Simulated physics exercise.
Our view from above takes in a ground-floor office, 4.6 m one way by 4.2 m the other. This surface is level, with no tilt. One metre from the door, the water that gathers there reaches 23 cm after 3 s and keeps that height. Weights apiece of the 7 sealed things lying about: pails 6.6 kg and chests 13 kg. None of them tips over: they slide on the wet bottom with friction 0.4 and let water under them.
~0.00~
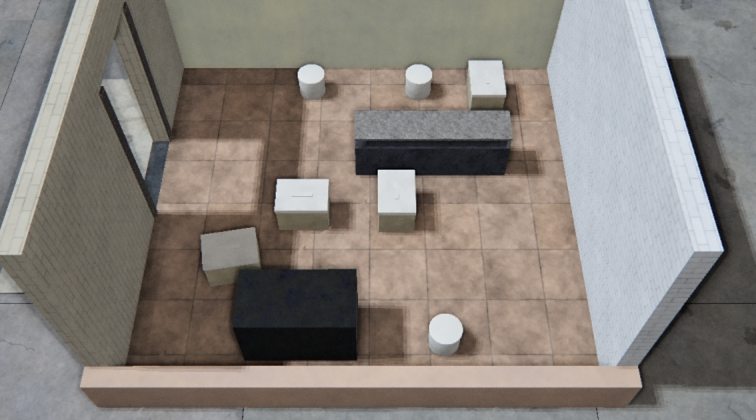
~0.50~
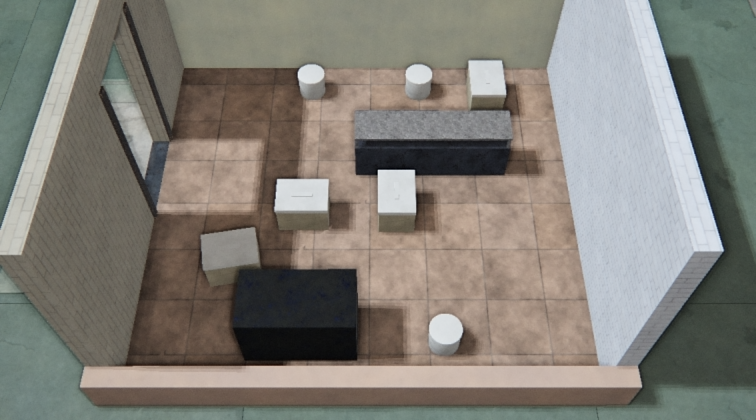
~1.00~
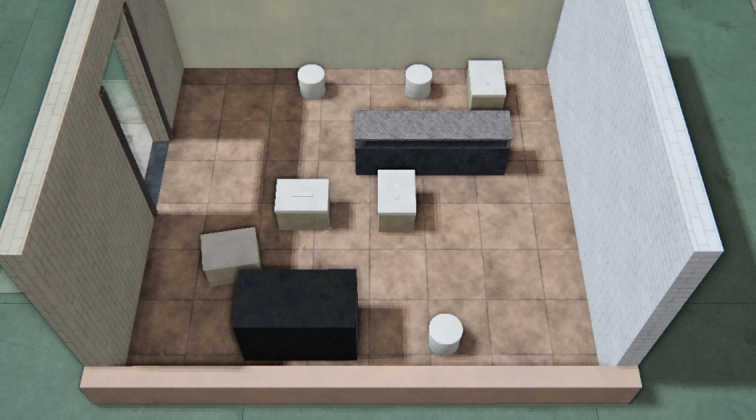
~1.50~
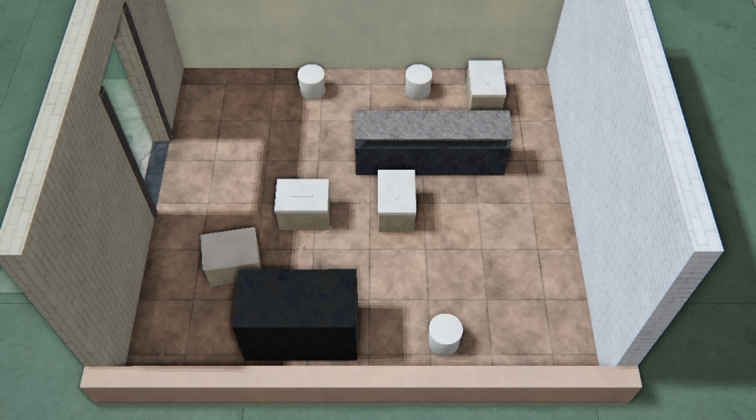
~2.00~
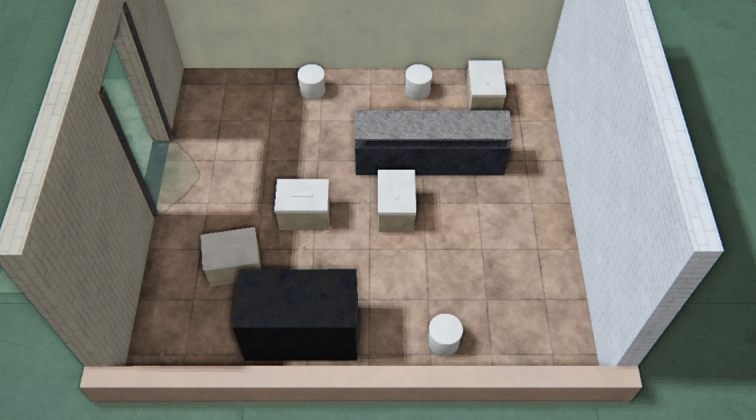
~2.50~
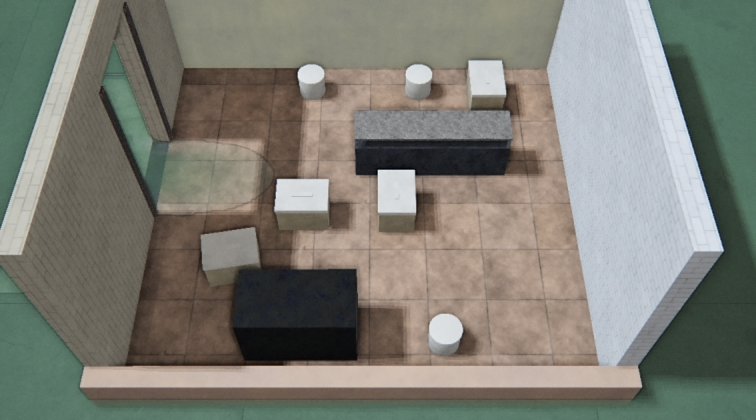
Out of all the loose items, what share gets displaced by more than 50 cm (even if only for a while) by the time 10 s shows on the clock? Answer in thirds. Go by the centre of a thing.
One to two thirds.
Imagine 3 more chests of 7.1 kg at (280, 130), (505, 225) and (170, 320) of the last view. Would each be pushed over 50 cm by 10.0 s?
The three, in order: Larger, larger, smaller shift.
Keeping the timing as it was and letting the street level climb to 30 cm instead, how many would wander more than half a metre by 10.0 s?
6.
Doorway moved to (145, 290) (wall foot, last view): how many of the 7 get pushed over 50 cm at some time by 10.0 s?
The answer would then be 4.
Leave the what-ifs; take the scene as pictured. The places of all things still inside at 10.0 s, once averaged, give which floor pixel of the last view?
Around (444, 204).
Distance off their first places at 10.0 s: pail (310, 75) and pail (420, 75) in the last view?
Net displacement, in order: 30 cm; 140 cm.
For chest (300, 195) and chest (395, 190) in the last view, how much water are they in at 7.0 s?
Roughly 4 and 5 cm.
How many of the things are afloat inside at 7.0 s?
By my count, 1.
After 3.5 s 0 of 7 are over 50 cm from their spots; 0 afloat.
After 4.5 s 1 of 7 are over 50 cm from their spots; 0 afloat.
After 7.0 s 3 of 7 are over 50 cm from their spots; 1 afloat.
After 10.0 s 4 of 7 are over 50 cm from their spots, and 4 have been at some point; 4 afloat.
